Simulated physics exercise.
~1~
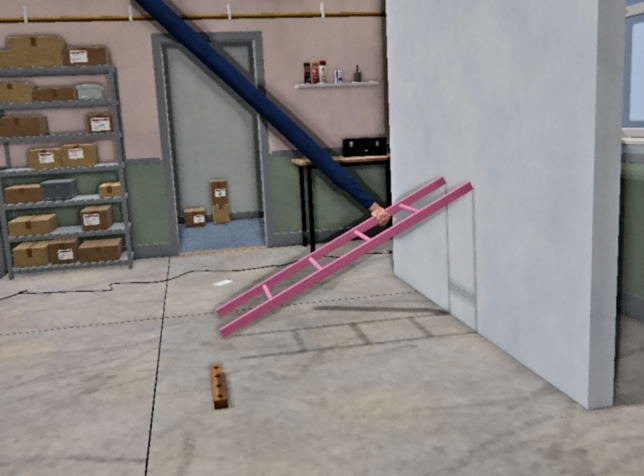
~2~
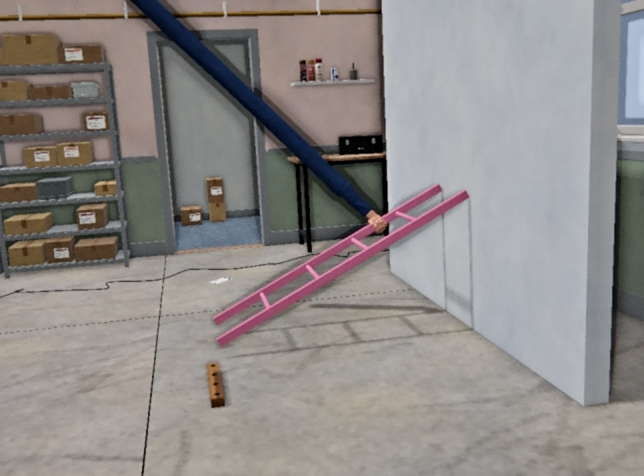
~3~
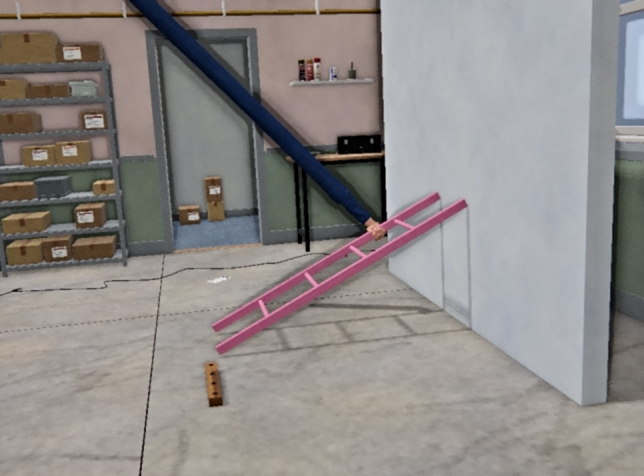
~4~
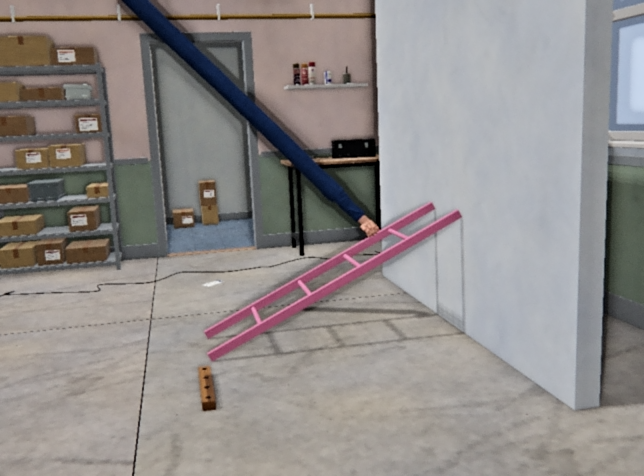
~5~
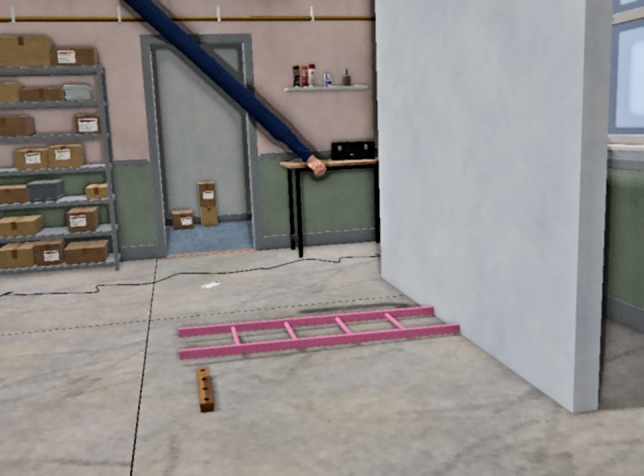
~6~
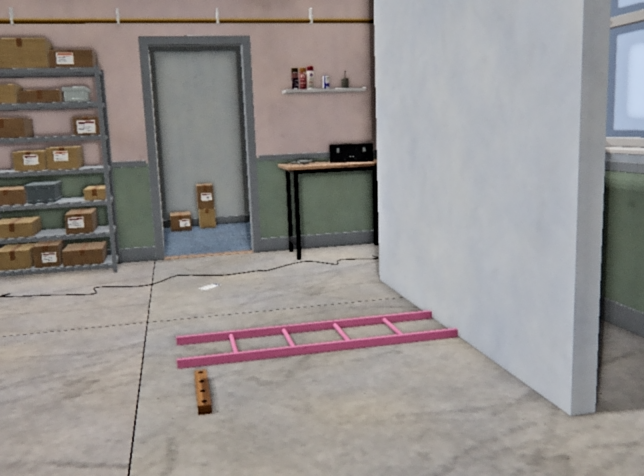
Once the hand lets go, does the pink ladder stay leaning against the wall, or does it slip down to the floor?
The pink ladder slips down, its feet sliding outward, and it ends up lying flat on the floor.
